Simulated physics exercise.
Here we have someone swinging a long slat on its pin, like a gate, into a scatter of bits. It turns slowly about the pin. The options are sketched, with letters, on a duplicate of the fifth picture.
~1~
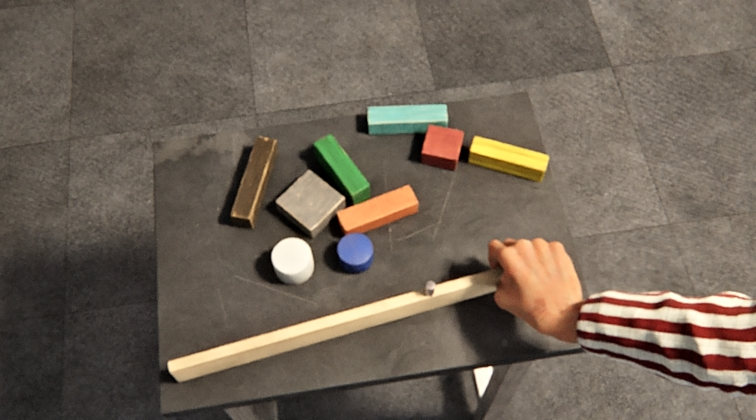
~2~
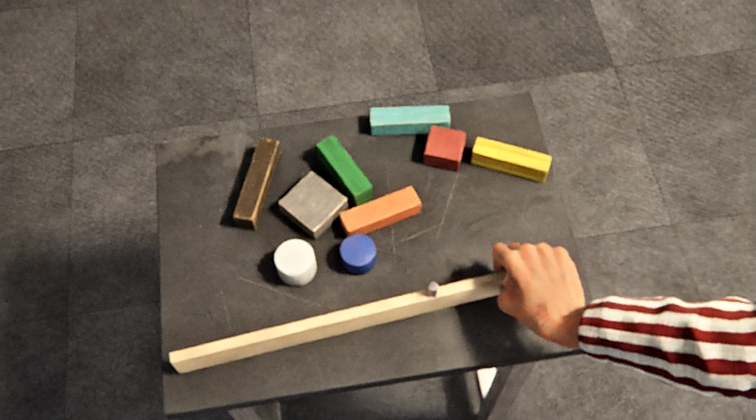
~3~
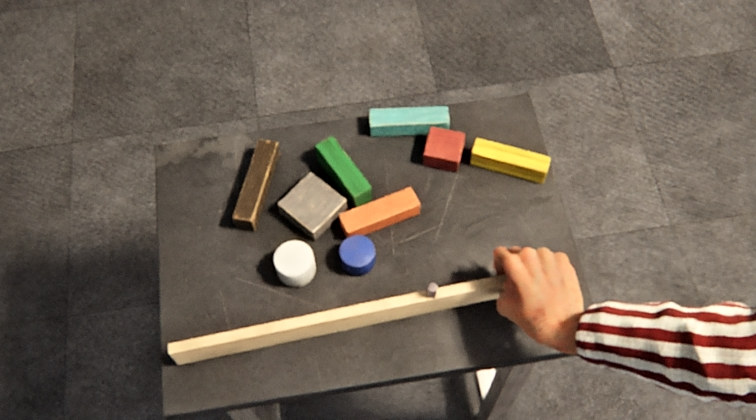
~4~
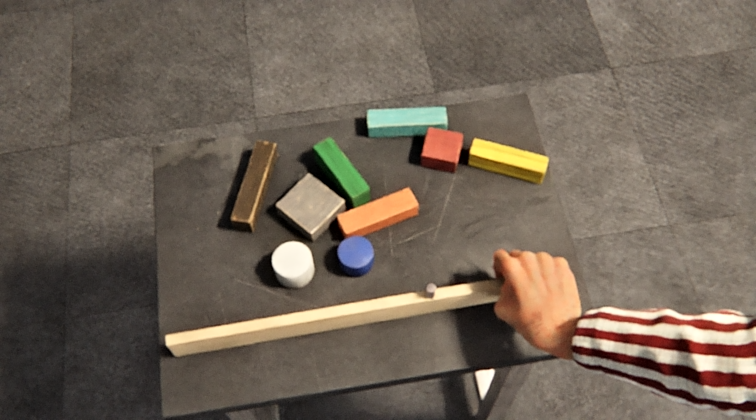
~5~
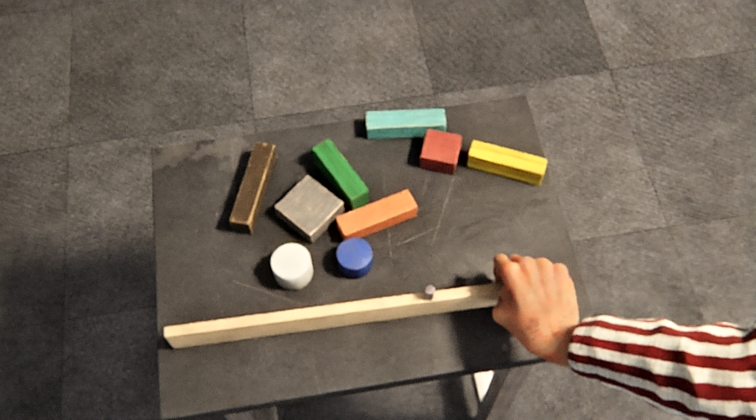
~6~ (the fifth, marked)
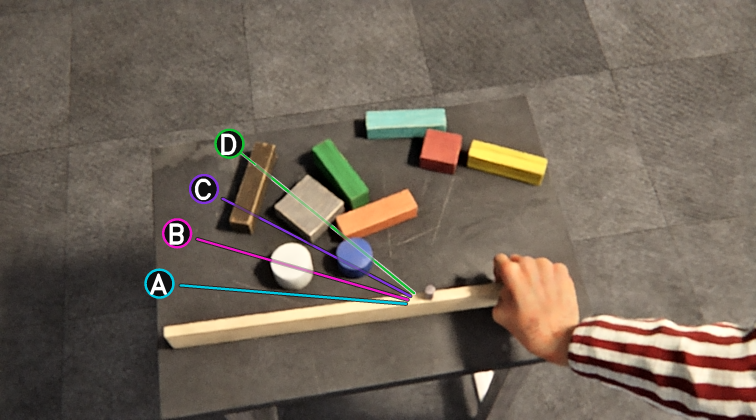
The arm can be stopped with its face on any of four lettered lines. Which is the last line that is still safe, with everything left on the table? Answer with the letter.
D.
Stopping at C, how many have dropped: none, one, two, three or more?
The count is none.
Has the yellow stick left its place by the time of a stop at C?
By then, no.
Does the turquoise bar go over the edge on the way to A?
No.
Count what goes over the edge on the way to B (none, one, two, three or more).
By then, none.
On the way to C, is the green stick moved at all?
Yes.
On the marked copy, A at (292, 294); B at (301, 269); C at (313, 246); D at (331, 226).
Taking D. A third of the way, arm (296, 274); white tin (294, 259); turquoise bar (405, 124).
Two thirds of the way, arm (313, 236); black bar (266, 167); green stick (351, 158).
When it is over, arm (330, 217); black bar (281, 134); green stick (356, 149); nothing has fallen.
As for the rest, A is safe but short; B is safe but short; C is safe but short.
